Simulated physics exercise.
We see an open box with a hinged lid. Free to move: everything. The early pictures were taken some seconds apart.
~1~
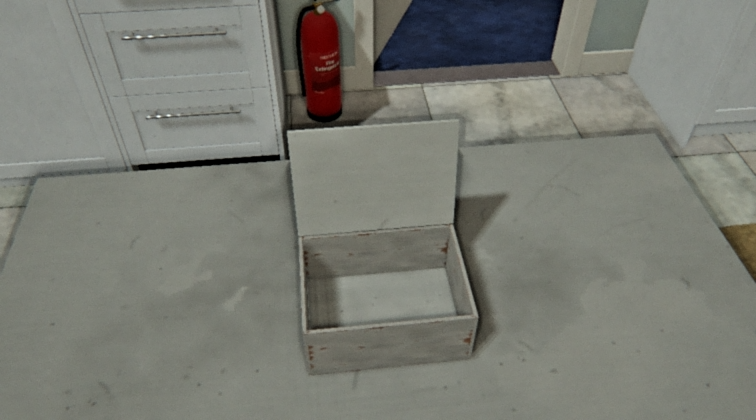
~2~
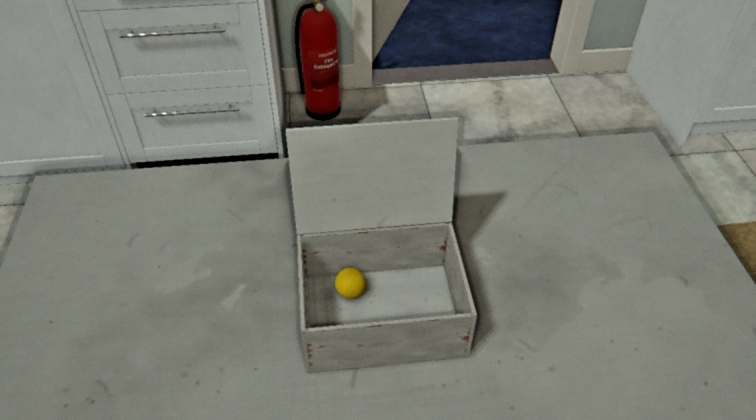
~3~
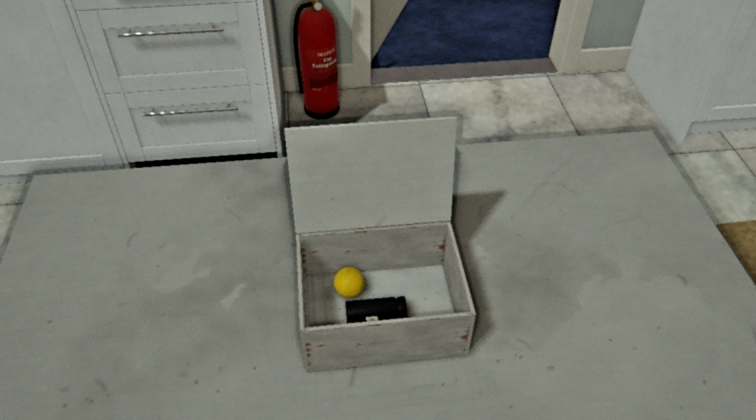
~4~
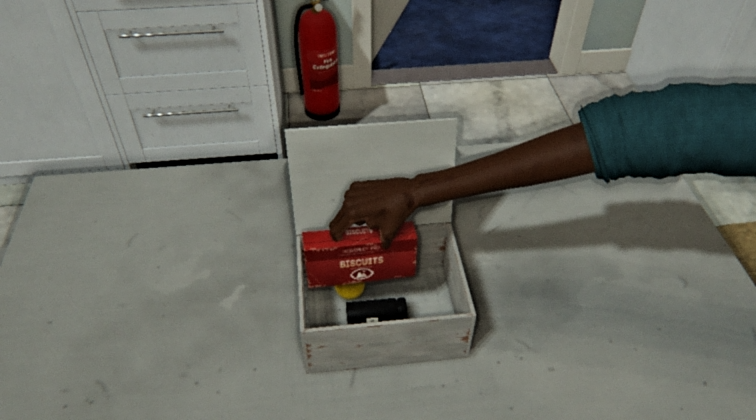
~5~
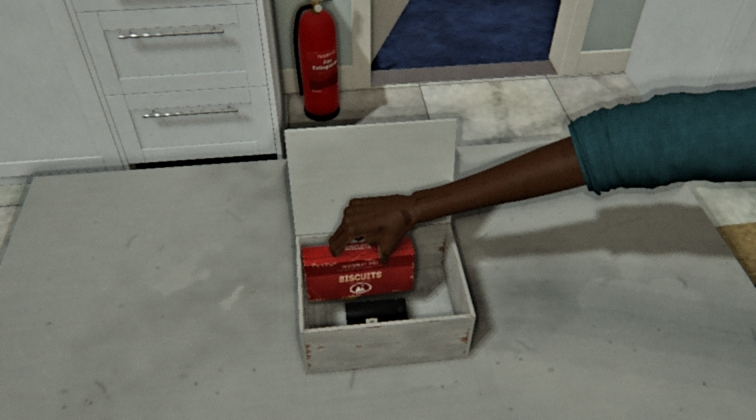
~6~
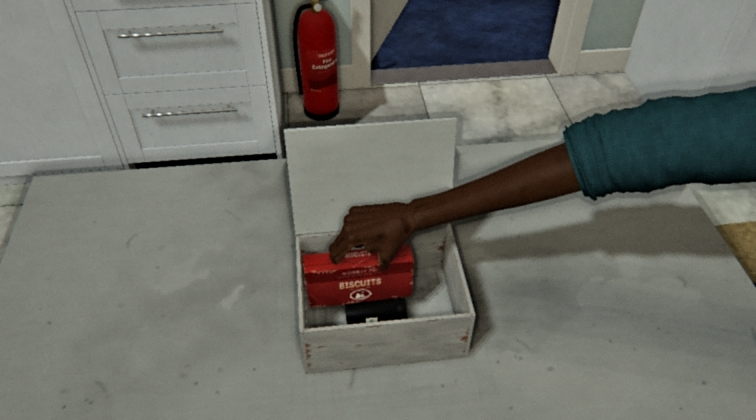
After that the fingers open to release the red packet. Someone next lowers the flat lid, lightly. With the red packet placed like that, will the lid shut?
Turns out the lid lands in place.
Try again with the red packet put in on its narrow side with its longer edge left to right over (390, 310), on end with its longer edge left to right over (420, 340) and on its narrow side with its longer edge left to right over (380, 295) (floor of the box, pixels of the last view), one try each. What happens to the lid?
At first it manages to shut, the second time it fails to shut, and the third time it manages to shut.
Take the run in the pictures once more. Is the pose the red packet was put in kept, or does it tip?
It ends up leaning.
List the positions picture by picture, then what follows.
In the first picture, the last thing is not in view yet.
In the second picture, the last thing is not in view yet.
In the third picture, the last thing is not in view yet; black shaker (376, 311).
In the fourth picture, still above its spot; red packet (360, 255); black shaker (377, 312).
In the fifth picture, still above its spot; red packet (359, 270); black shaker (376, 313).
In the sixth picture, put in, still held; red packet (359, 276); black shaker (376, 312).
Then, 0.90 s after the last picture, lid starting down; red packet tipped 50° from how it was near (388, 299); black shaker rolled about its own width; yellow lemon rolled a little.
Then, 1.80 s after the last picture, lid 46° above the rim; red packet tipped 56° from how it was near (388, 298); black shaker rolled about its own width; yellow lemon rolled a little.
At rest, lid shut; tipped over in the box, red packet; moved from the start, black shaker; yellow lemon in place. Seen from the same camera at the end, red packet near (388, 298).
